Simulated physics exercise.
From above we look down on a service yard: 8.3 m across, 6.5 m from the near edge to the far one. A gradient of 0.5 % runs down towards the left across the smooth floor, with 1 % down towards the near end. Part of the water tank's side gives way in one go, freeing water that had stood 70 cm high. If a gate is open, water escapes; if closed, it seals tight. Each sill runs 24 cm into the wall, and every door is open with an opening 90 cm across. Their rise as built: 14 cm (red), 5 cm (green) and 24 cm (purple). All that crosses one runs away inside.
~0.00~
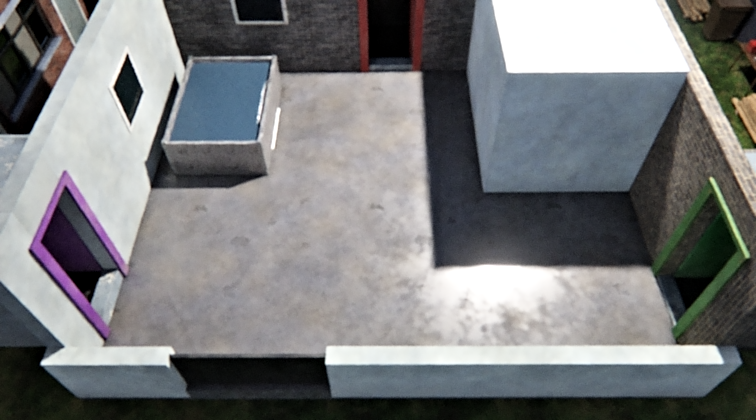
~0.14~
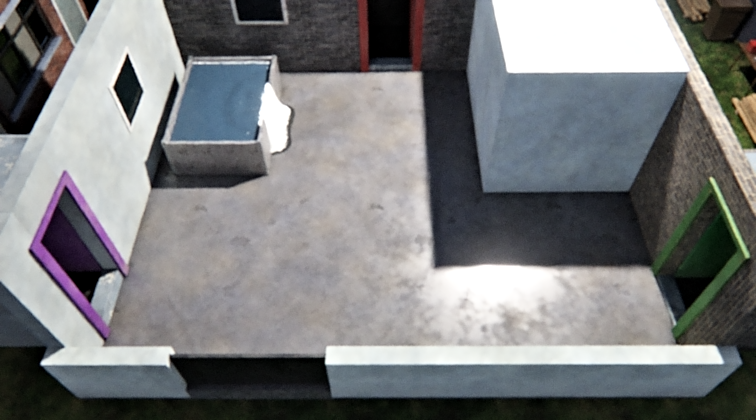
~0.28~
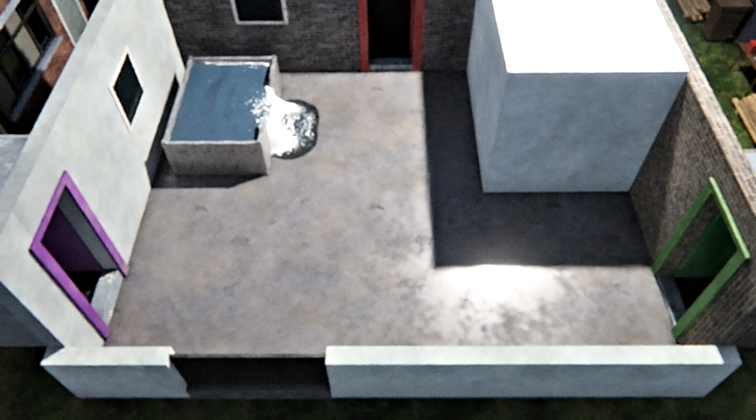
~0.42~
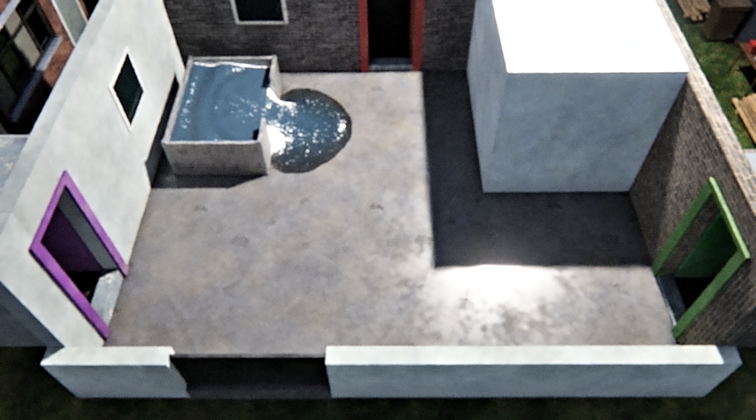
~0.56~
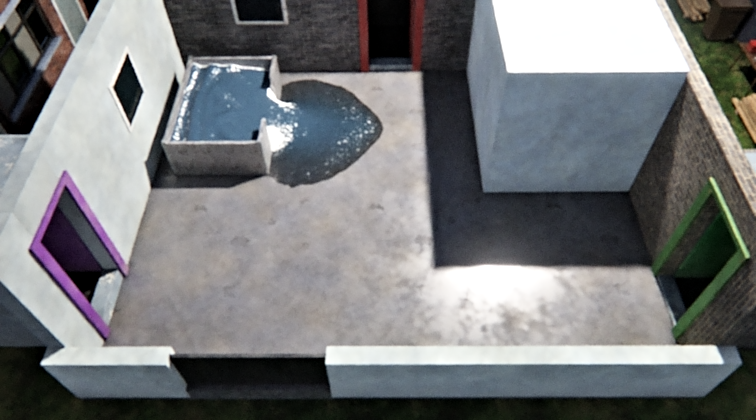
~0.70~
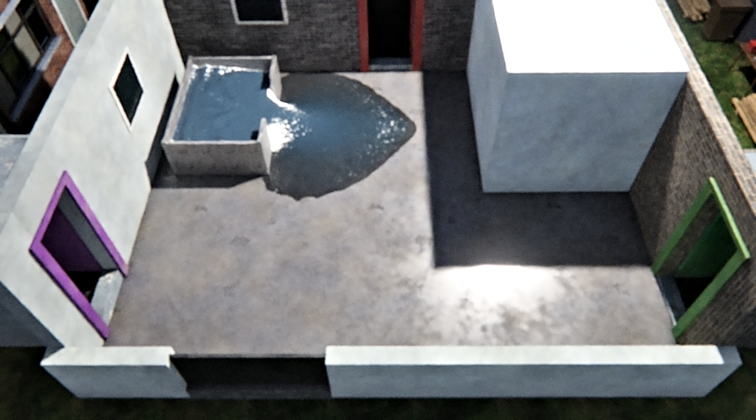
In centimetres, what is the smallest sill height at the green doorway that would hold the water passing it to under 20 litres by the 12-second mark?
Close to 5.5 cm is just enough.
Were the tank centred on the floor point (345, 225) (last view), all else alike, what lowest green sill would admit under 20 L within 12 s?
New minimum height: Approx. 18 cm.
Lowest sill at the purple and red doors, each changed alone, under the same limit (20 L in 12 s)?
Roughly 6.0 cm for the purple door and roughly 11.5 cm for the red door.
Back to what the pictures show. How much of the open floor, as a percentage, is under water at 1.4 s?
Roughly 30 percent.
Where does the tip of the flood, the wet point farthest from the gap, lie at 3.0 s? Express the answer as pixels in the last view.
Pixel: About (635, 324).
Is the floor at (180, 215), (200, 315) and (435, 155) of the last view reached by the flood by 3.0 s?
Untouched, untouched, awash.
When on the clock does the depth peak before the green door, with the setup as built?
Peak time: About 7.0 s.
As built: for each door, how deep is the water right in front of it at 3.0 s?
Depth at red 11 cm, at green 0 cm, at purple 0 cm.
After 1.4 s water covers 30 % of the floor, deepest (34 cm) near (283, 127); it has not reached the green door.
After 3.0 s water covers 50 % of the floor, deepest (28 cm) near (413, 76); it has not reached the green door.
After 12.0 s water covers 95 % of the floor, deepest (12 cm) near (95, 374); 6 cm at the green door, 31 litres in over its 5 cm sill.
At the green door as built, the water arrived by 3.4 s and peaked near 8 cm at 7.0 s.
Run again over the same 12 s with other heights there, 40 litres in over 4.5 cm, 7 litres over 7 cm. The limit of 20 litres is kept from about 5.5 cm up.
